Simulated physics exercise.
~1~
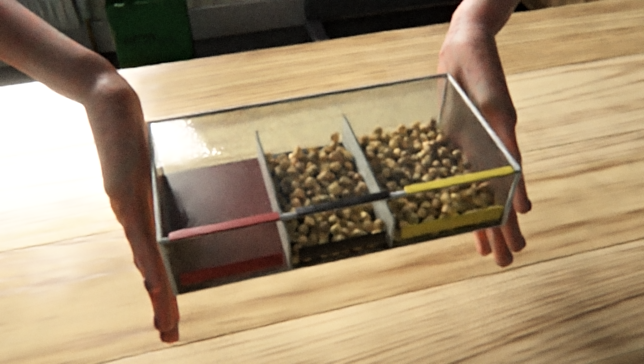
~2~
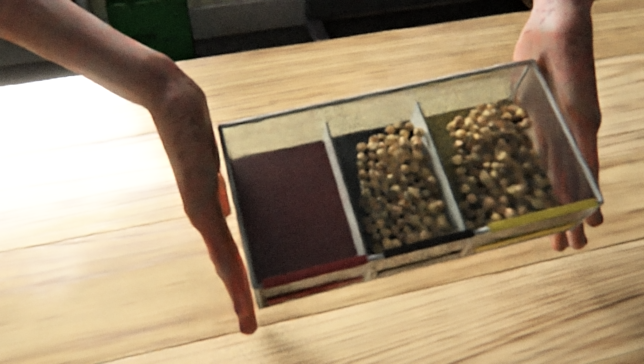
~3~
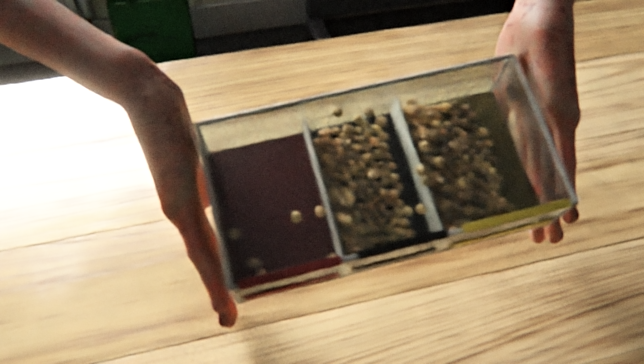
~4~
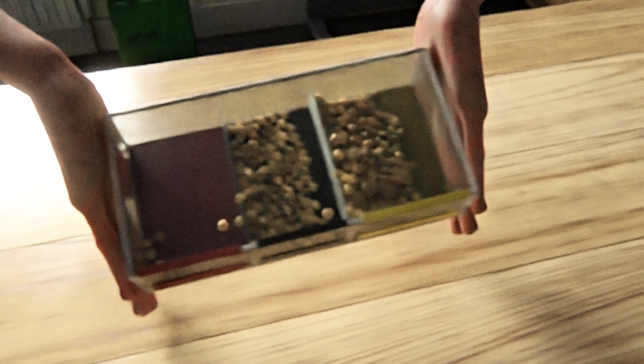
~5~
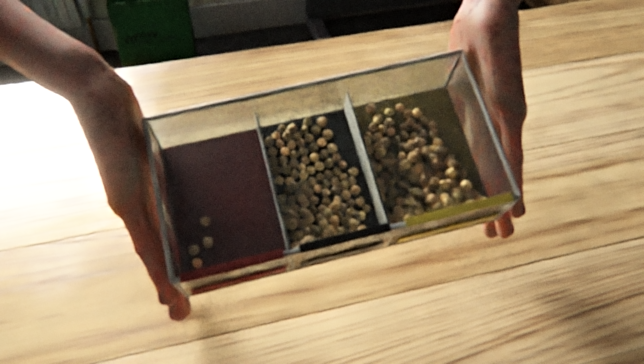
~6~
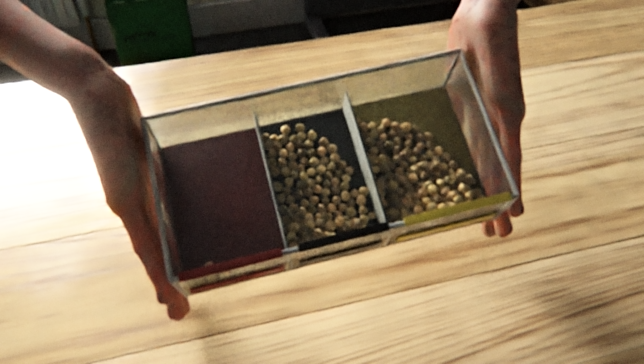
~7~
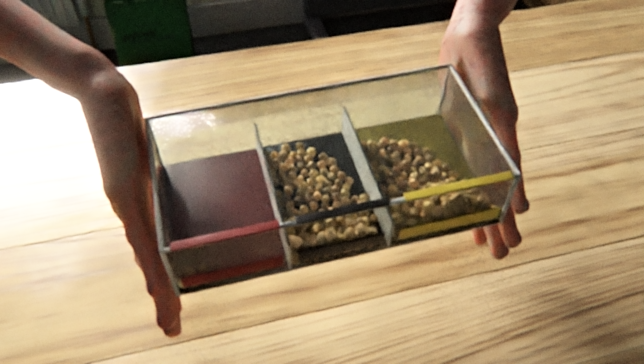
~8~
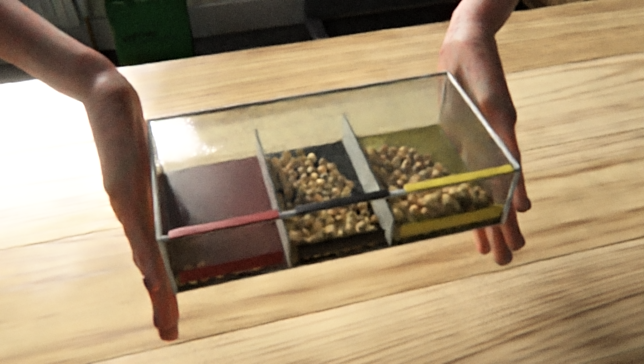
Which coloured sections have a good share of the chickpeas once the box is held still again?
The black section in the middle and the yellow section on the right each hold a good share of the chickpeas, while the red section on the left does not.
